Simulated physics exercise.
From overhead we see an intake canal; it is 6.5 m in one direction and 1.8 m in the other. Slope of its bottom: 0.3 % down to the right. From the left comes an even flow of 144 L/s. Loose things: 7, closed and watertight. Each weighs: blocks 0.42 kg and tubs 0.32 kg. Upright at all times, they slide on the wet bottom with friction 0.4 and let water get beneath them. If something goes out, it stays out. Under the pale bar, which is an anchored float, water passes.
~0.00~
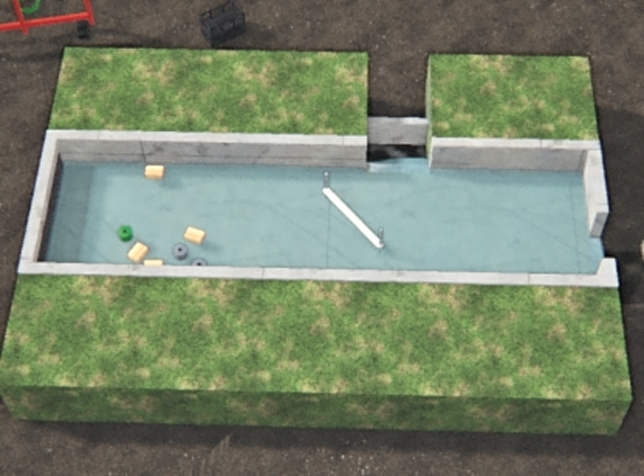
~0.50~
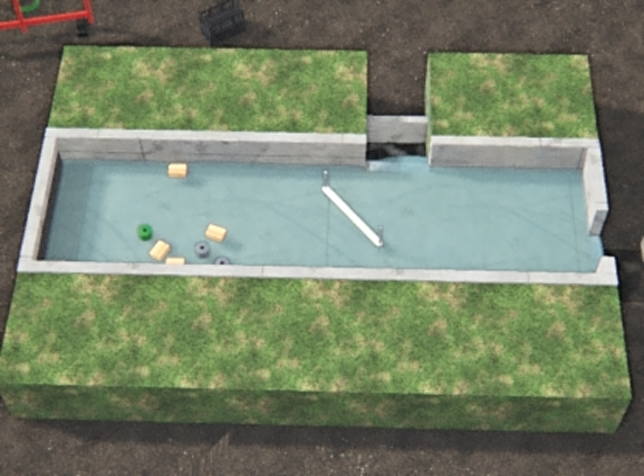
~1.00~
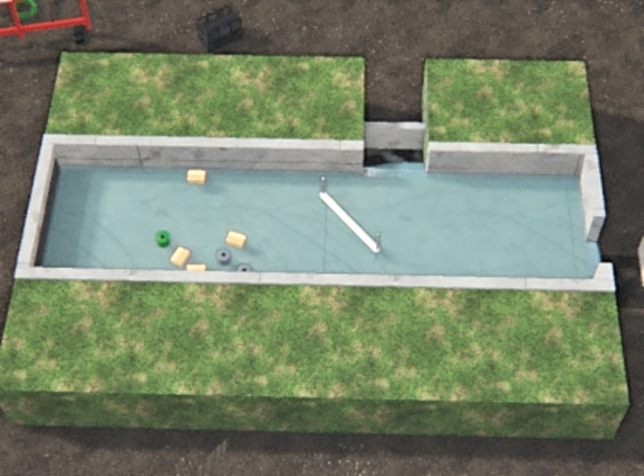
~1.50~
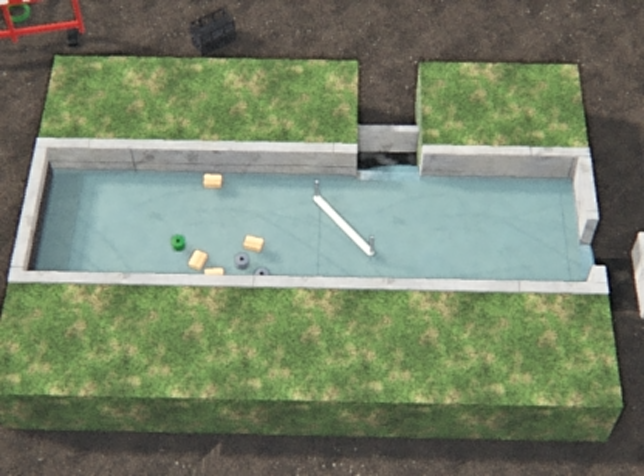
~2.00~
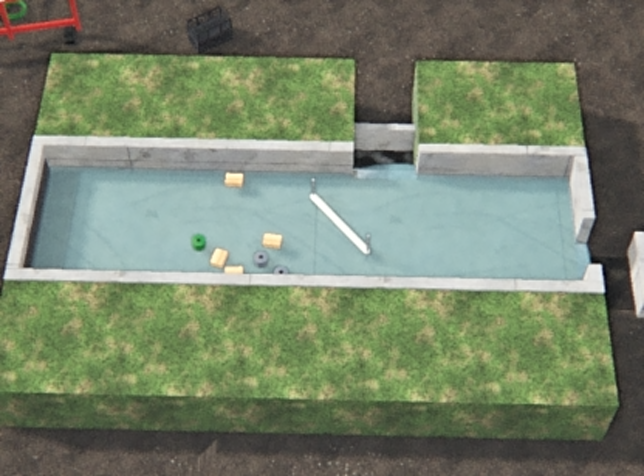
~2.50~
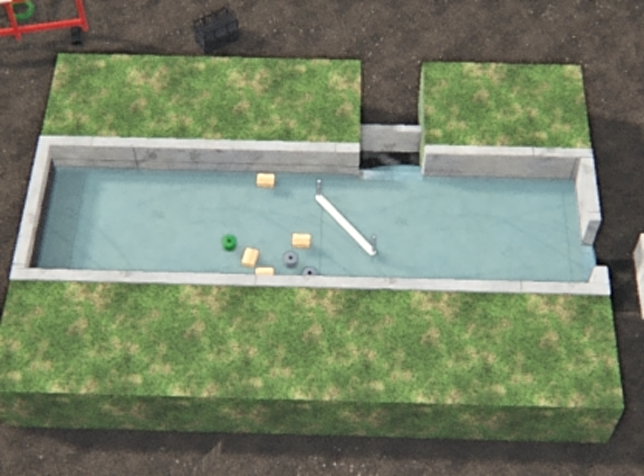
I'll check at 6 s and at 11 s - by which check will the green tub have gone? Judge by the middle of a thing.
I'd say it stays in past the window.
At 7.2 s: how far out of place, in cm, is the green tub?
Close to 300 cm.
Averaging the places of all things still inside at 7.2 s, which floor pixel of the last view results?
That lands at roughly (416, 275).
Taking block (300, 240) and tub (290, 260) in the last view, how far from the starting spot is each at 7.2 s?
Log: Item 1 = 250 cm; item 2 = 300 cm.
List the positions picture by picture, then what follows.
The green tub at (125, 232), afloat; about 1840 L in view; 0 of 7 have shifted, in the first frame.
The green tub at (145, 230) floats, 24 cm from its start; 15 cm deep round most things; 7 of 7 have shifted, in the second frame.
The green tub at (163, 237), afloat, 49 cm from its start; 15 cm deep round most things; 7 of 7 have shifted, in the third frame.
The green tub at (178, 241), afloat, 75 cm from its start; about 1850 L in view; 7 of 7 have shifted, in the fourth frame.
The green tub at (199, 240) floats, 104 cm from its start; 15 cm deep round most things; 7 of 7 have shifted, in the fifth frame.
The green tub at (229, 241), afloat, 133 cm from its start; 15 cm deep round most things; 7 of 7 have shifted, in the sixth frame.
After 3.5 s the green tub is near (279, 241), 1.9 m from its start, afloat; 0 of 7 are out; 7 afloat.
After 7.2 s the green tub is near (366, 254), 3.0 m from its start, afloat; 1 of 7 are out; 6 afloat.
After 12.0 s the green tub is near (460, 255), 4.1 m from its start, afloat; 3 of 7 are out; 4 afloat.
After 16.0 s the green tub is near (555, 263), 5.2 m from its start, afloat; 6 of 7 are out; 1 afloat.
